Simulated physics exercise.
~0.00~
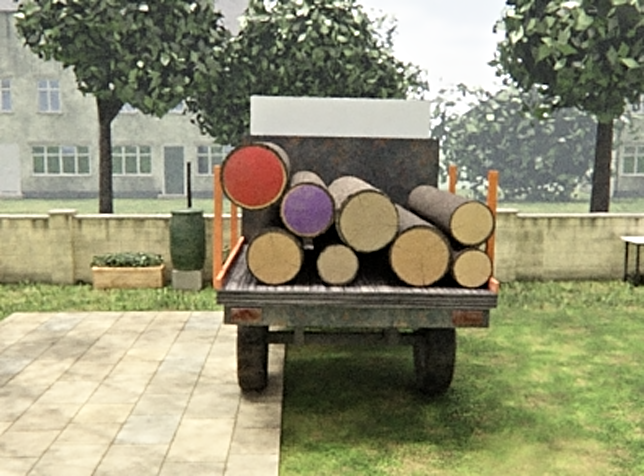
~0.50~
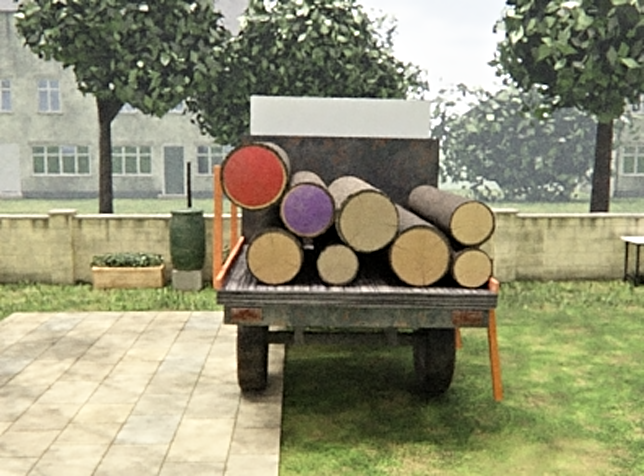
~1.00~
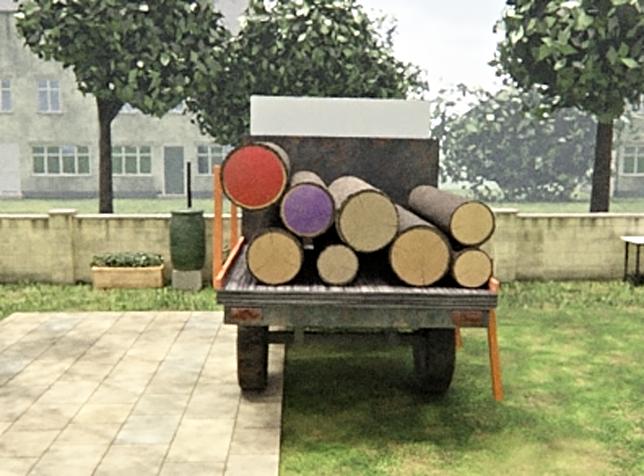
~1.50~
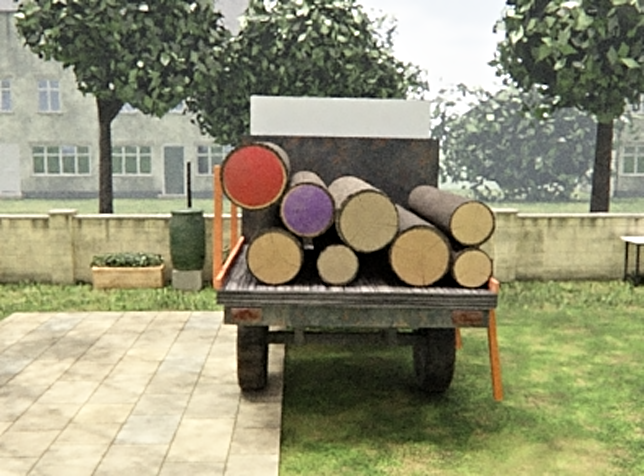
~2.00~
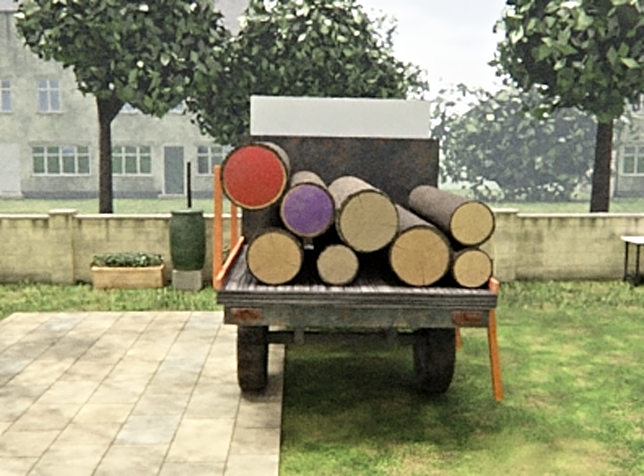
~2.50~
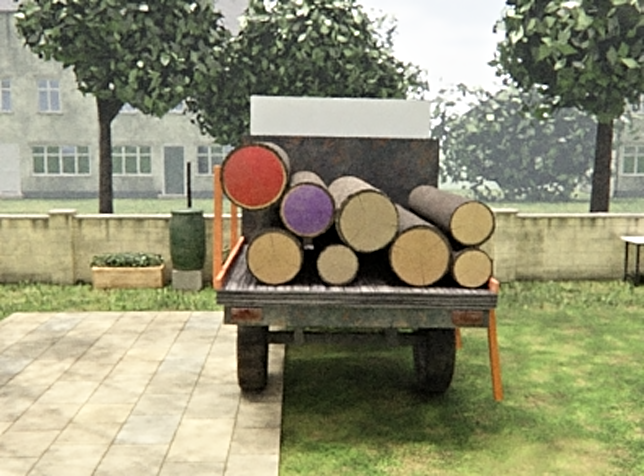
A flatbed lorry's right posts swing down, yet all eight stacked logs stay in place.
